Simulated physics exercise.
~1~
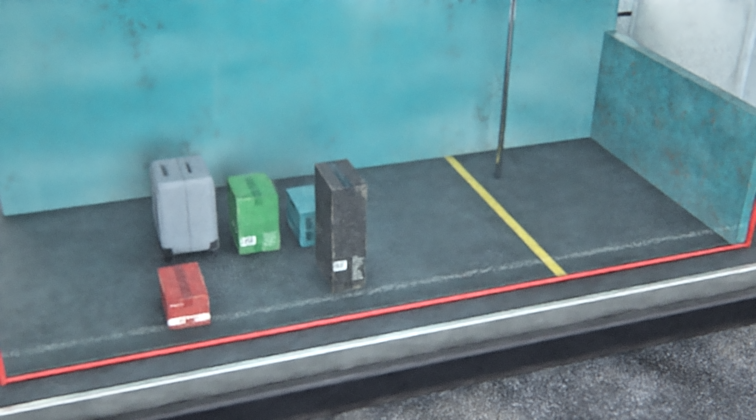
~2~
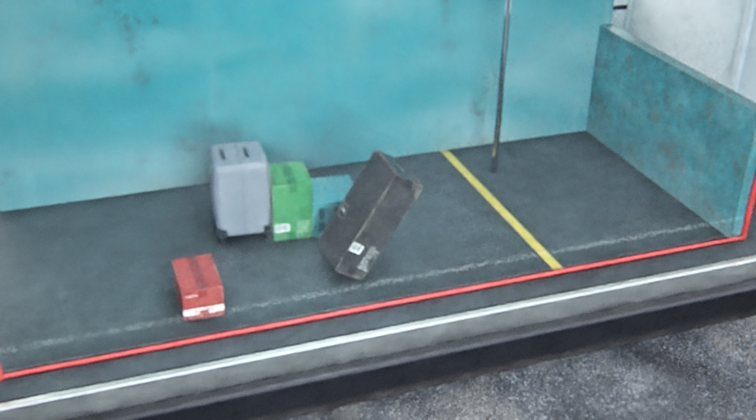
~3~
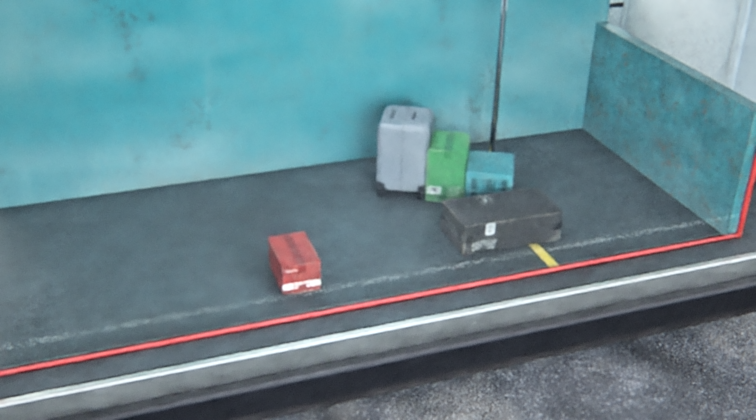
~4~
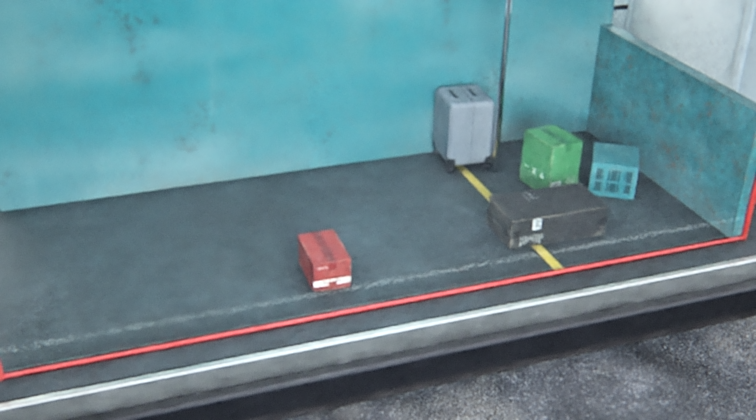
A tall black box tipped over onto its side and slid right across the yellow line, while the green and teal boxes slid past it too, the grey suitcase rolled upright to the line, and the small red box stopped well short.
